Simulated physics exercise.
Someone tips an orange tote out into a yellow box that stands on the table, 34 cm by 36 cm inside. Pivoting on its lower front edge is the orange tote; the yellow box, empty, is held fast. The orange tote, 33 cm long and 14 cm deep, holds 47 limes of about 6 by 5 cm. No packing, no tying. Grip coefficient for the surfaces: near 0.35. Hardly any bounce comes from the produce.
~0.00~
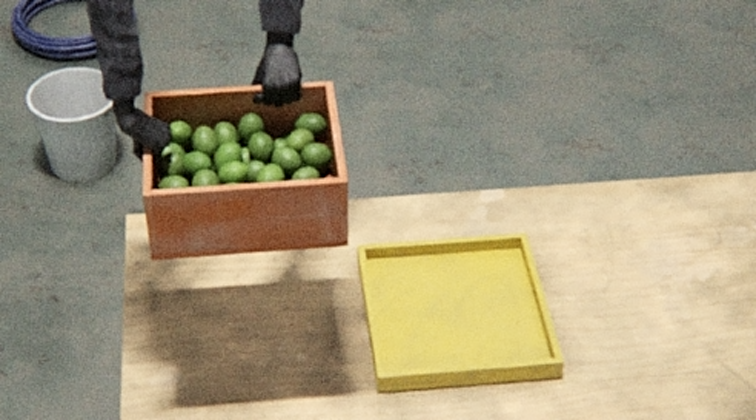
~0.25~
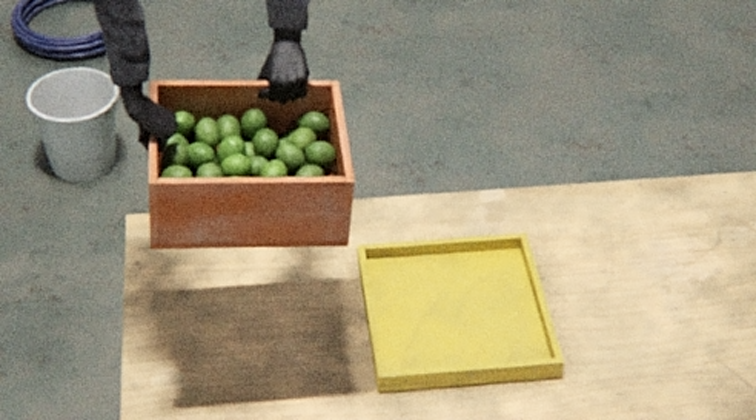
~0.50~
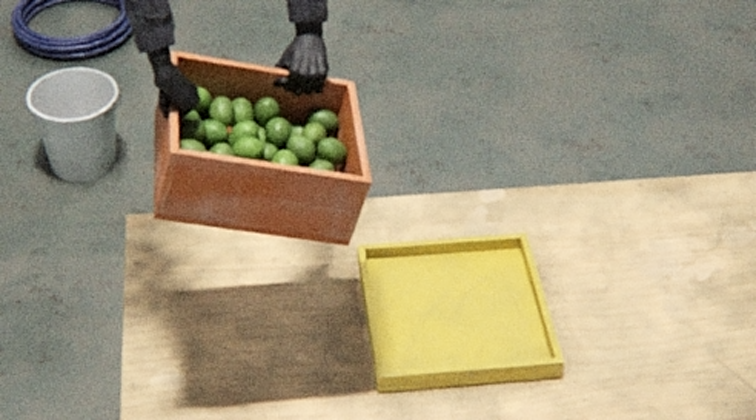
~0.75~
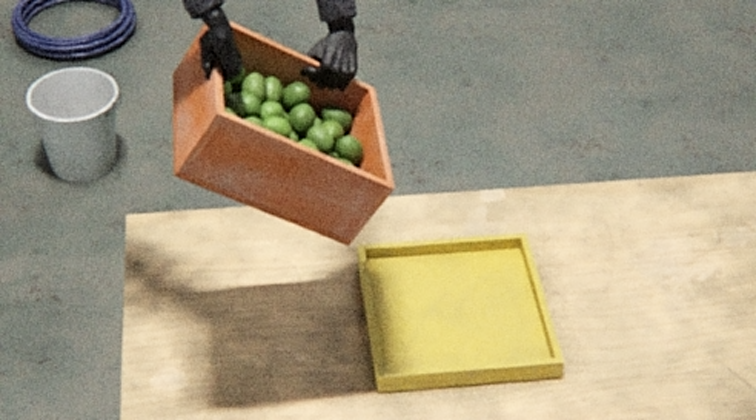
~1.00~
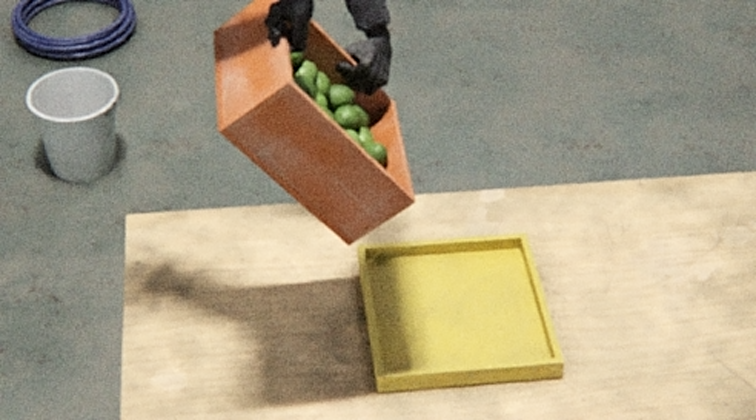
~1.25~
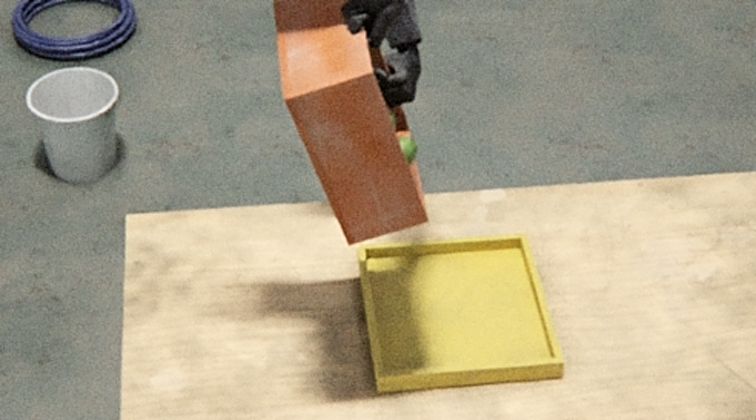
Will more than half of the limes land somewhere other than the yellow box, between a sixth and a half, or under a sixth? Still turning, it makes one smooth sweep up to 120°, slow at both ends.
What ends up outside the container is a middle portion, a sixth to half.
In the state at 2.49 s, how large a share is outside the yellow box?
Estimate for then: Some 35 percent.
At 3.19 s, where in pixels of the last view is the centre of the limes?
The middle lies close to (488, 298).
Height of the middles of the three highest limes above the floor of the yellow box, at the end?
About 6 cm.
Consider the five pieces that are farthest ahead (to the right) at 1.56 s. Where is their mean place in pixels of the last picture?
About (495, 263).
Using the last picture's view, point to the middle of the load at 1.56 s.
I'd say close to (386, 158).
After 1.56 s, tilt 96°; 37 still in the orange tote, 2 outside the yellow box and 8 in the air.
After 1.95 s, tilt 116°; 11 still in the orange tote, 13 in the yellow box, 9 outside the yellow box and 14 in the air.
After 2.49 s, tilt 120°; 31 in the yellow box and 16 outside the yellow box.
Outcome (at 3.19 s), 34 in the yellow box and 13 outside the yellow box. Asked share, 13 of 47, 28 per cent.
